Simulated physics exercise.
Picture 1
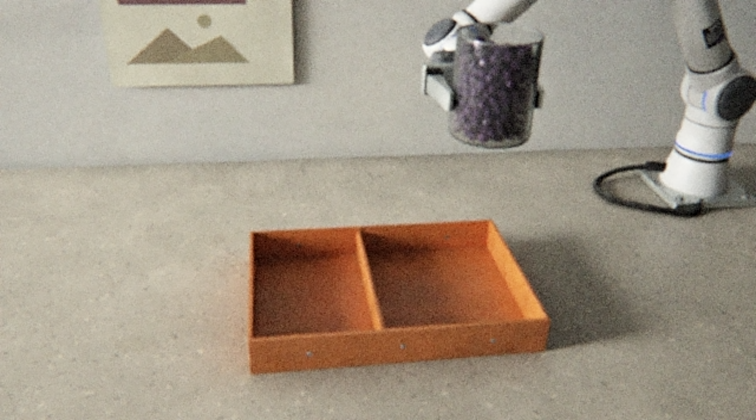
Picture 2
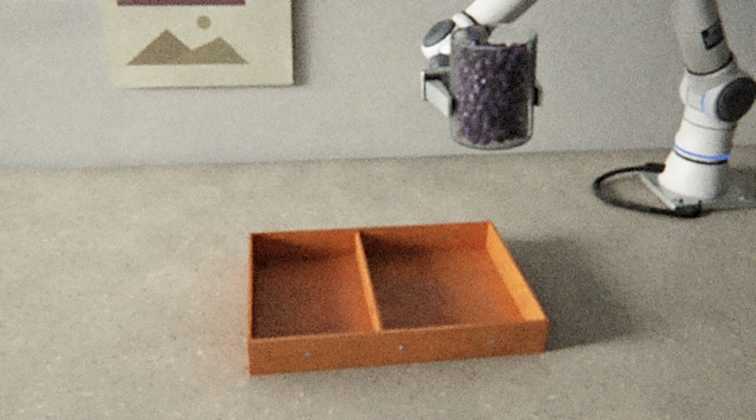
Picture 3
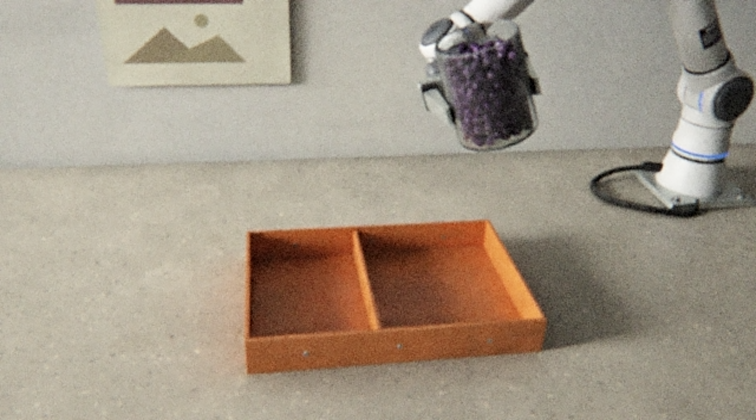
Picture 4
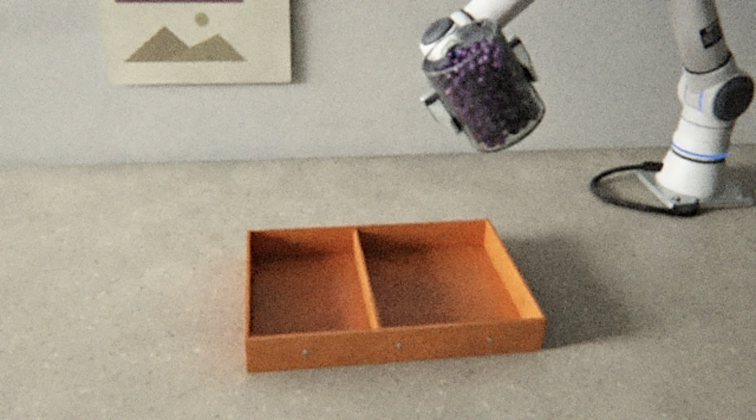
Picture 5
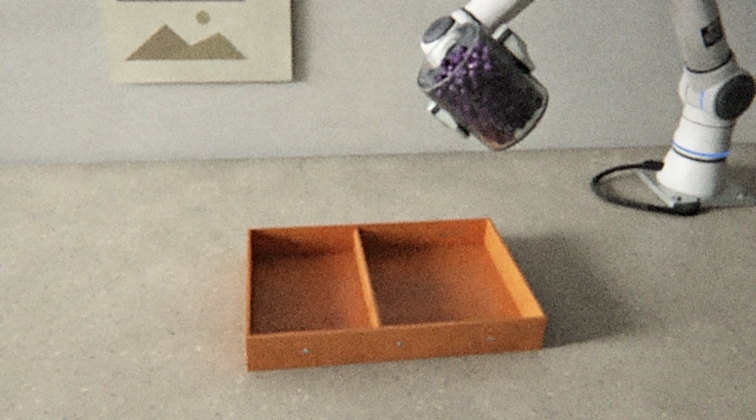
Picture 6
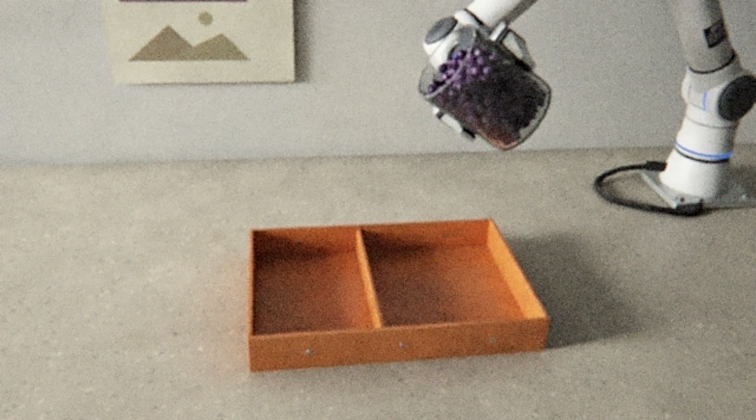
Robot arm holding a clear cup of purple beads above a divided orange tray, steadily tilting it over to the left.
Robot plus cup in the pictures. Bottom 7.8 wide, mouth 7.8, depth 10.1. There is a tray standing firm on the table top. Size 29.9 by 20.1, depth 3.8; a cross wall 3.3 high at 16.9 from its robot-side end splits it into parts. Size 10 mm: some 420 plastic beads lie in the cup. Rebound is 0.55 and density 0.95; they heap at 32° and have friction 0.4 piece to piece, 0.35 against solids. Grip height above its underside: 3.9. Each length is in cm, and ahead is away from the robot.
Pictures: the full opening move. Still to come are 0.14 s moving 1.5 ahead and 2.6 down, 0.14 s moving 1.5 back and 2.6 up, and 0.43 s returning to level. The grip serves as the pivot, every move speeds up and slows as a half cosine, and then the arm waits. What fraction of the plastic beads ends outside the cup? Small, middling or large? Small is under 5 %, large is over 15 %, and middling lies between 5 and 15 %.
Small, under 5 %.
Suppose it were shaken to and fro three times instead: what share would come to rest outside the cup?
About 0 per cent in that case.
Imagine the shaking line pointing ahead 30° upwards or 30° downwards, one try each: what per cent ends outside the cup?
First try some 5 %, second try some 0 %.
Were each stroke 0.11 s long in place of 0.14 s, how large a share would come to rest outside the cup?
In that case it would be near 0 percent.
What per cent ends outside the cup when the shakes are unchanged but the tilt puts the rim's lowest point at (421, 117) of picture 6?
I'd say close to 5 per cent.
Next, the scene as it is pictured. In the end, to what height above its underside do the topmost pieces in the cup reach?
10.0 cm.
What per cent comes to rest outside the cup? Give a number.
The share is close to 0 per cent.
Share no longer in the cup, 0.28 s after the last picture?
I'd put it at some 0 per cent at that point.
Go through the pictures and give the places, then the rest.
Cup middle at (494, 86), level; upper third of the load around (496, 64), from x 460 to 530, top at y 40; 423 in the cup, in the first picture.
Cup middle at (492, 88), tilted 5° forward; upper third of the load around (494, 66), from x 460 to 530, top at y 45, in the second picture.
Cup middle at (488, 87), tilted 19° forward; upper third of the load around (488, 67), from x 445 to 530, top at y 45, in the third picture.
Cup middle at (485, 88), tilted 36° forward; upper third of the load around (485, 69), from x 440 to 535, top at y 45, in the fourth picture.
Cup middle at (484, 89), tilted 50° forward; upper third of the load around (484, 70), from x 435 to 540, top at y 45, in the fifth picture.
Cup middle at (485, 90), tilted 55° forward; upper third of the load around (487, 72), from x 430 to 540, top at y 50; 423 in the cup, in the sixth picture.
Then, 0.28 s later, tilted 55° forward, highest piece 29 above the table; 423 in the cup.
Then, 0.57 s later, tilted 14° forward, highest piece 30 above the table; 423 in the cup.
Then, 0.91 s later, level, highest piece 31 above the table; 423 in the cup.
Then, 1.96 s later, level, highest piece 31 above the table; 423 in the cup.
At rest, 423 in the cup. That is 0 % outside the cup.
